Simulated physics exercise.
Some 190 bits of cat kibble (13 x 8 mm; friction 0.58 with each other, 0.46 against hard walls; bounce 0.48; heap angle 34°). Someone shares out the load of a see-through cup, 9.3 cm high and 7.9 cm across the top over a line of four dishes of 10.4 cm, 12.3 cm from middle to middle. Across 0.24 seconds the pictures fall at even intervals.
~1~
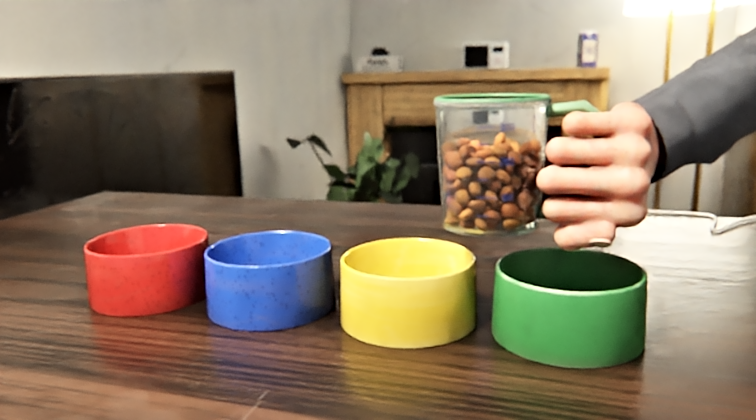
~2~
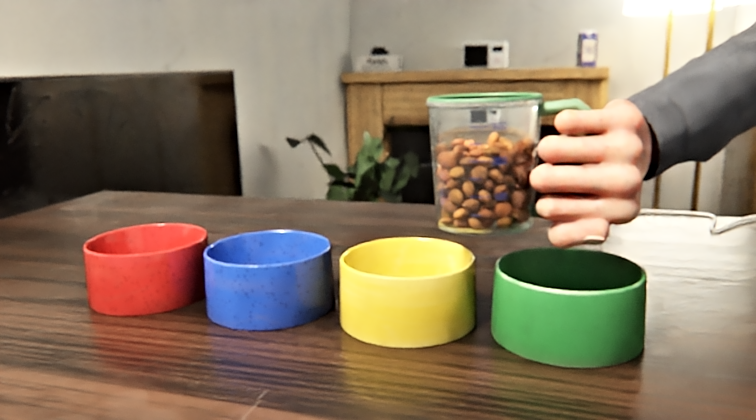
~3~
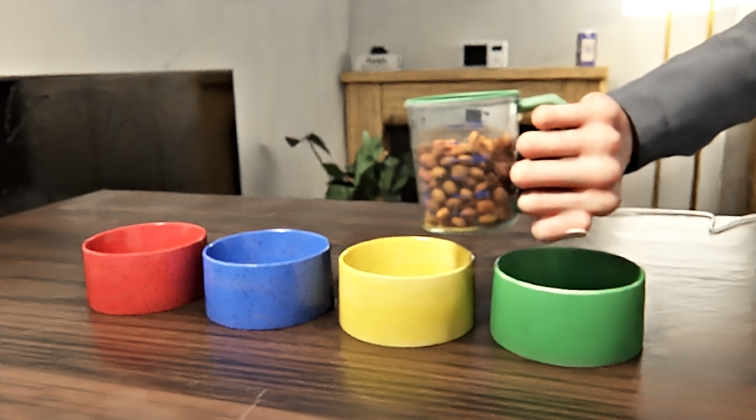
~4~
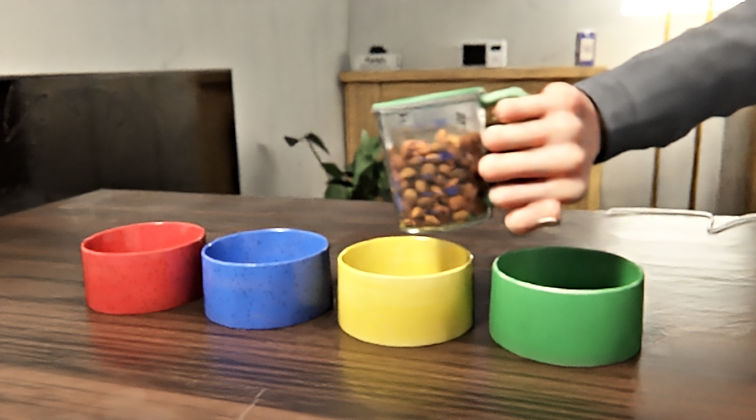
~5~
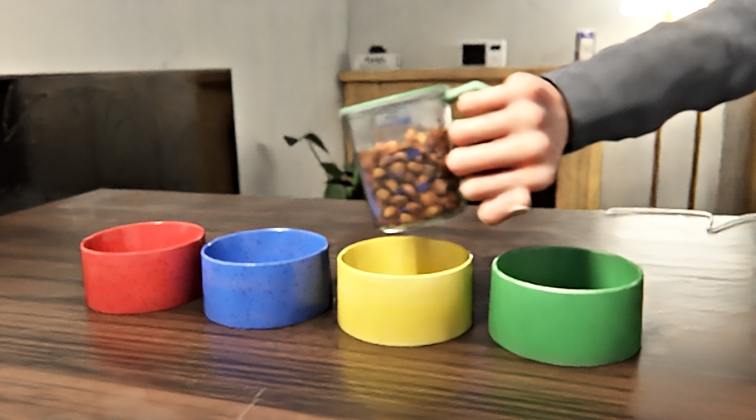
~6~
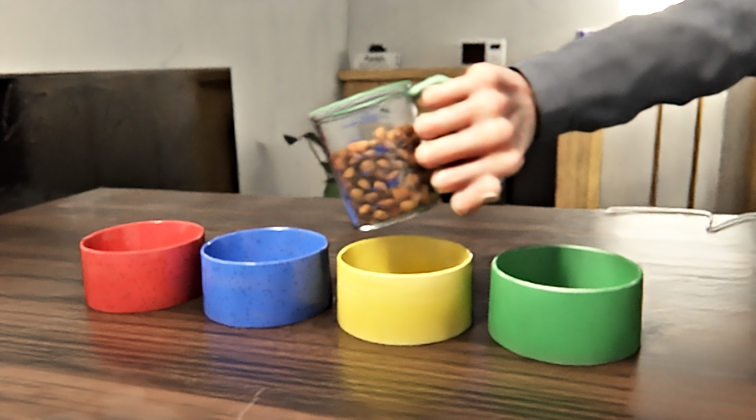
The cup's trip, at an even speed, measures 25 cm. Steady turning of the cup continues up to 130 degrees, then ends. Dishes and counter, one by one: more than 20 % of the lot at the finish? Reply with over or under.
Red dish over, blue dish under, green dish under, yellow dish under, counter under.
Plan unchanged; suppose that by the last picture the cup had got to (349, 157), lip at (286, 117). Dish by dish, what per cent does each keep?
Final shares - red 100 %, blue 0 %, green 0 %, yellow 0 %.
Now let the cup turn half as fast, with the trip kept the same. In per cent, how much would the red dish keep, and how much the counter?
In that case I'd put red at 100 and the counter at 0.
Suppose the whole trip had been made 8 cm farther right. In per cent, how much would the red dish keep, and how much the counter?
Red 0, counter 10.
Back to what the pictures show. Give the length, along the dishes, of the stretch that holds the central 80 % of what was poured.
About 6 cm.
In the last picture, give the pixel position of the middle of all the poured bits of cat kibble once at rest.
Close to pixel (151, 266).
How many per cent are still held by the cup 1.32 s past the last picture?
Approx. 0 % - an estimate.
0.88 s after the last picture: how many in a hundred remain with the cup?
Around 95 in a hundred.
Then, 0.52 s after the last picture, tilt 71 degrees; cup holds 100 %.
Then, 0.88 s after the last picture, tilt 107 degrees; cup holds 95 %, red 5 %.
Then, 1.32 s after the last picture, tilt 130 degrees; cup holds 0 %, red 100 %.
In the end, red 100 %, blue 0 %, green 0 %, yellow 0 %, counter 0 %.
